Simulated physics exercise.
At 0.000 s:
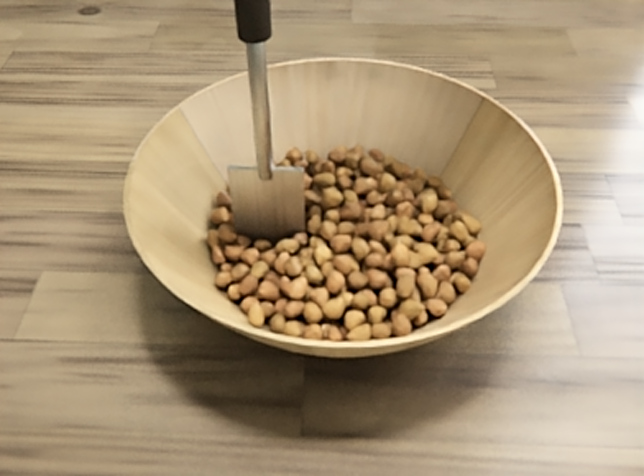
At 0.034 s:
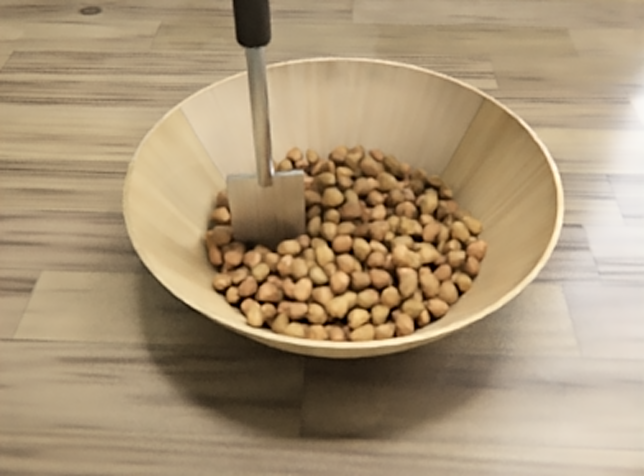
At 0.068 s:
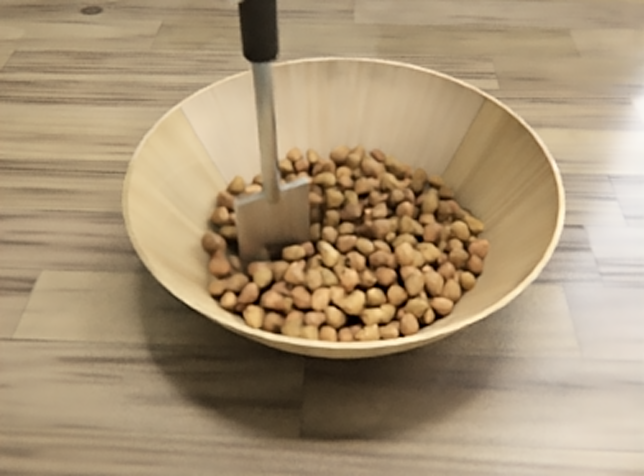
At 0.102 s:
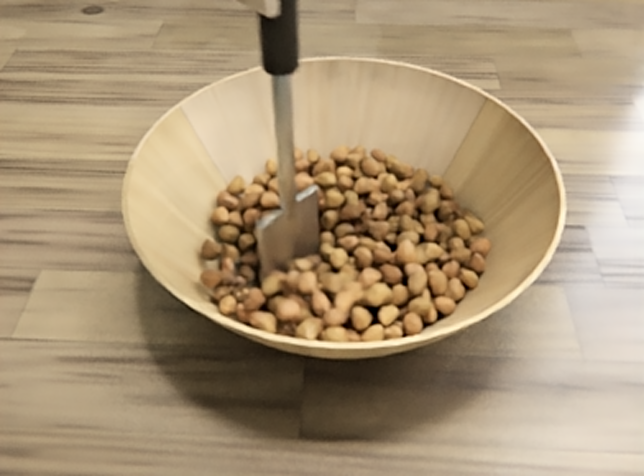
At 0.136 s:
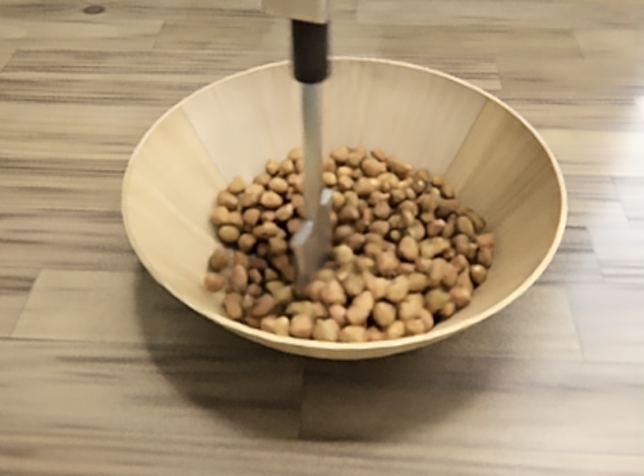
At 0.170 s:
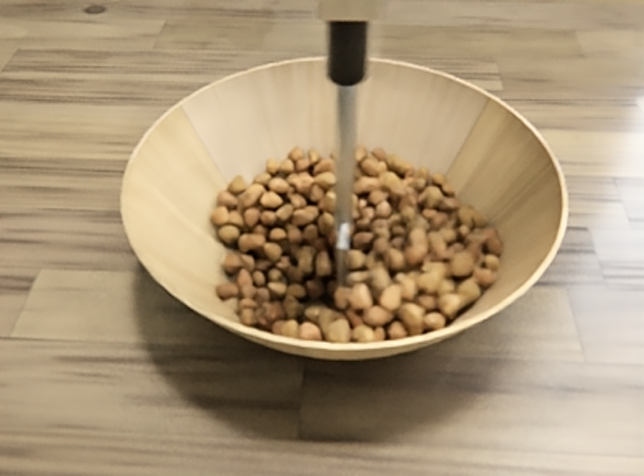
A flat metal paddle swept through a wide wooden bowl of brown beans, moving from the left toward the near side and the middle, turning edge-on as it pushed some beans toward the right.
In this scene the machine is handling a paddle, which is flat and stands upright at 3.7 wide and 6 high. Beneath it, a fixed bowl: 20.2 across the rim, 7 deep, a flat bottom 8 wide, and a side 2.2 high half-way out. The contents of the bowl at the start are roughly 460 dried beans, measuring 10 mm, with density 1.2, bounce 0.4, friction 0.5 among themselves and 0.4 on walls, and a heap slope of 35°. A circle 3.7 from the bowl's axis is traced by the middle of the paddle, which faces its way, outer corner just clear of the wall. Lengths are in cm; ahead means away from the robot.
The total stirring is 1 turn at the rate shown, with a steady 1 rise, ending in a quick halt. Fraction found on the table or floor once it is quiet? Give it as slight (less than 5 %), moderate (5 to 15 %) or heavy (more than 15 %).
It is slight.
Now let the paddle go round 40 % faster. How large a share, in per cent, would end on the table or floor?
In that case some 0 per cent.
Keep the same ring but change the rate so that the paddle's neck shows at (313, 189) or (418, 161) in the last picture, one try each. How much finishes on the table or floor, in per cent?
Around 0 and 5 per cent respectively.
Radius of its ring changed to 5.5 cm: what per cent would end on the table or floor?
It would be close to 0 per cent then.
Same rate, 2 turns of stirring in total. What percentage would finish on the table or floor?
0 %.
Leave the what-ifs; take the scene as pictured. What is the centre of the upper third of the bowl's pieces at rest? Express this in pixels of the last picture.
Near (263, 233).
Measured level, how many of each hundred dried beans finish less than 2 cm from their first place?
I'd guess close to 10 percent of the load.
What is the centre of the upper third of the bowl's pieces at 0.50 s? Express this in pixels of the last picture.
At about (285, 147).
By 0.34 s, 194° round, highest piece 8 above the table; 462 in the bowl.
By 0.50 s, 297° round, highest piece 8 above the table; 462 in the bowl.
By 0.79 s, 0° round, highest piece 6 above the table; 462 in the bowl.
By 1.49 s, 0° round, highest piece 6 above the table; 462 in the bowl.
Final count, 462 in the bowl. That is 0 % on the table or floor.
